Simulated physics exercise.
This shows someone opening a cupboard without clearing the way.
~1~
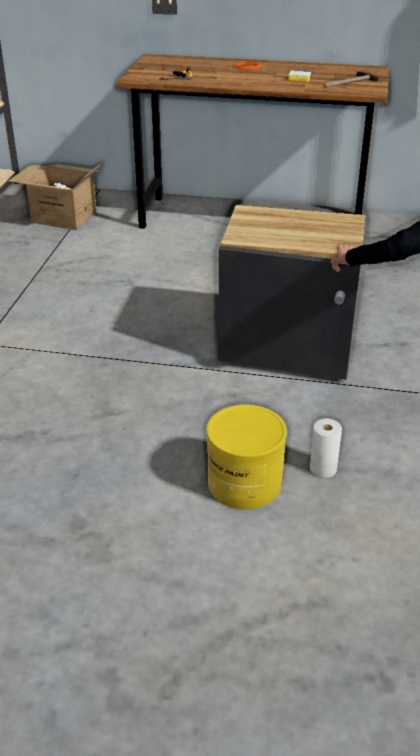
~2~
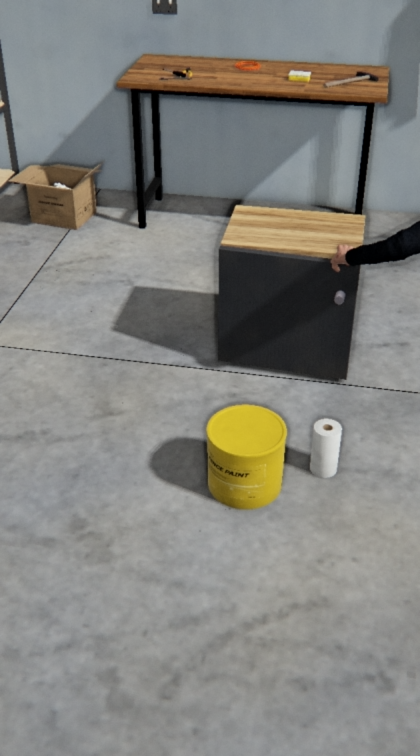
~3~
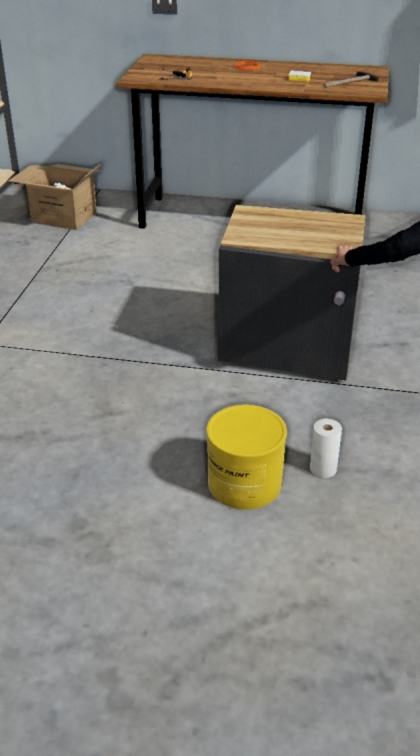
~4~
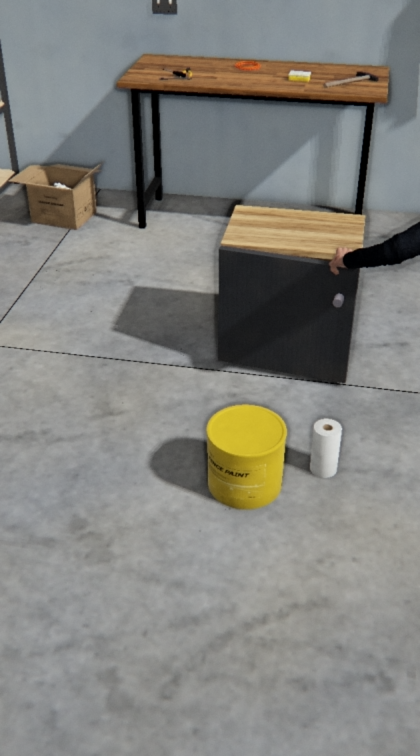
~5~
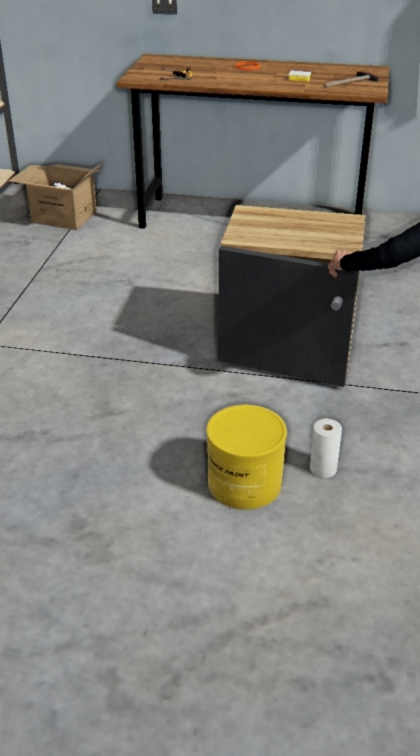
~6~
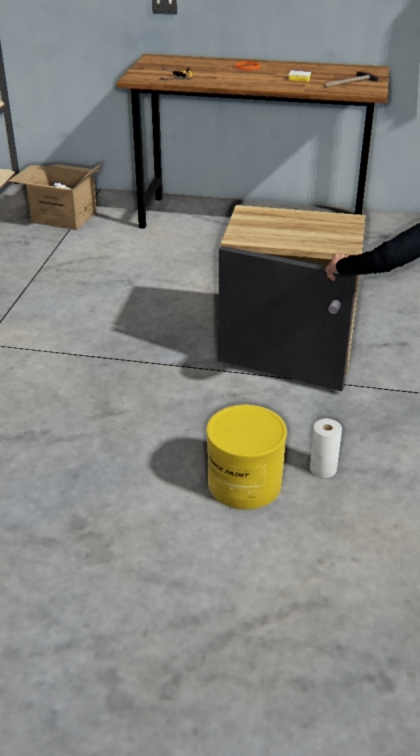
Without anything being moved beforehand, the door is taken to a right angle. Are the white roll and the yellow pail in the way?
Outcome: The white roll is left alone; the yellow pail is left alone.
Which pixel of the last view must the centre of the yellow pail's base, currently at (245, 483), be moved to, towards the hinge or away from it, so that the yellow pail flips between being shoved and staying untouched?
The flip comes at about (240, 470).
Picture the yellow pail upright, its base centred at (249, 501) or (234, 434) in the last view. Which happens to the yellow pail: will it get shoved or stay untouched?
Going in order, it is not hit and then takes a hit.
Then, 1.14 s on from there, door 52° open; white roll at rest near (325, 449); yellow pail at rest near (246, 457).
In the end, the white roll remains where it is, near (325, 449); the yellow pail remains where it is, near (246, 457).
